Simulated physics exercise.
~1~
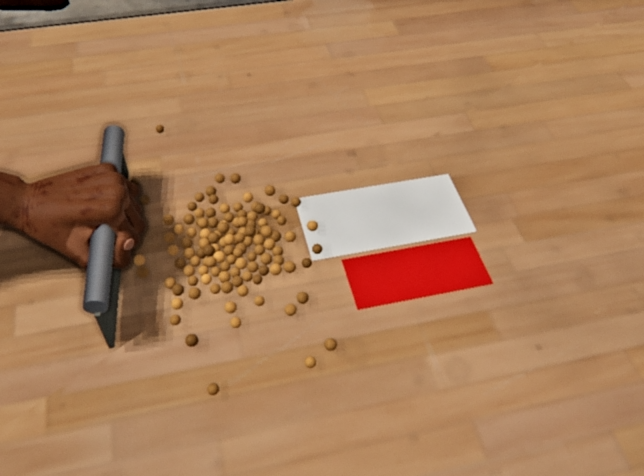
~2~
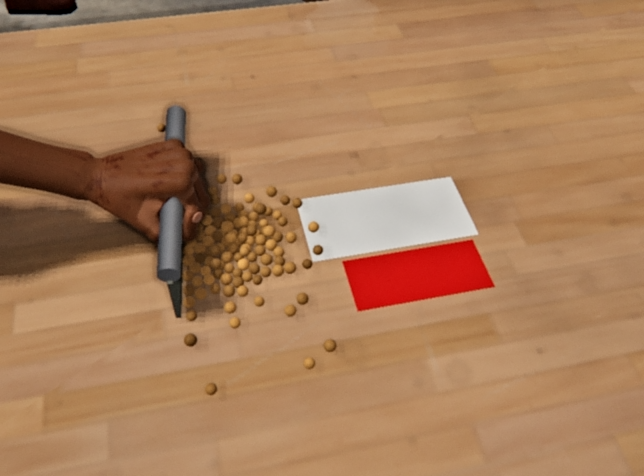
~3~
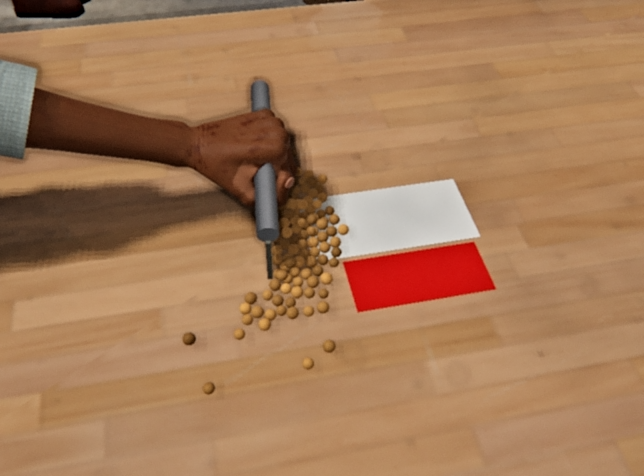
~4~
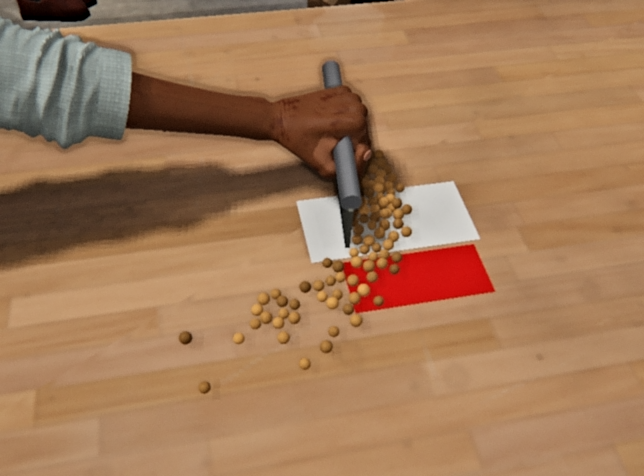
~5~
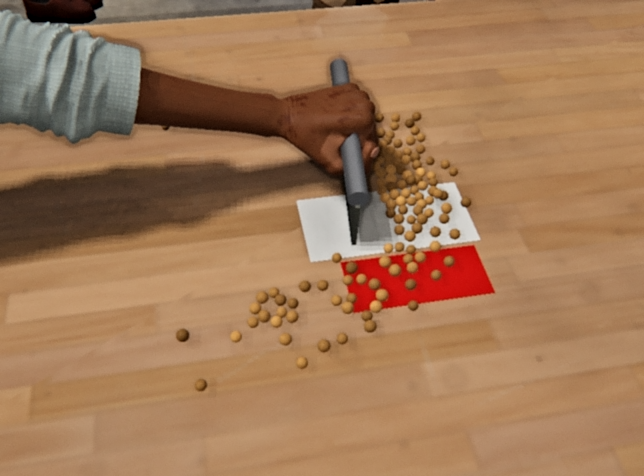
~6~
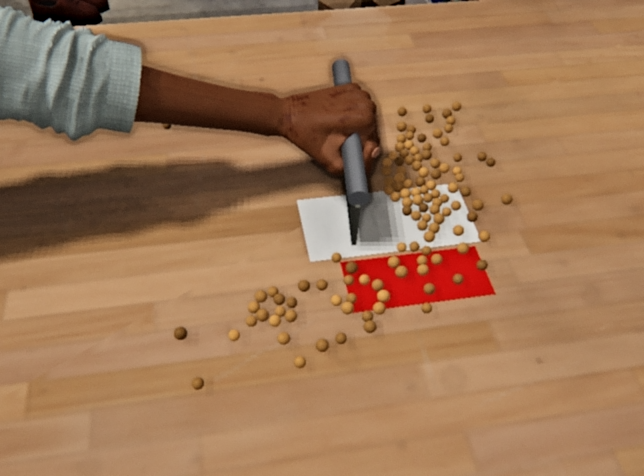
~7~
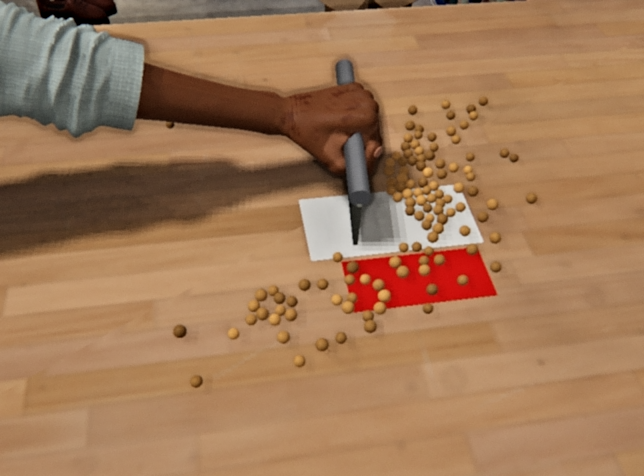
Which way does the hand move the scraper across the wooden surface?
The hand moves the scraper to the right, pushing the beads towards the mats.
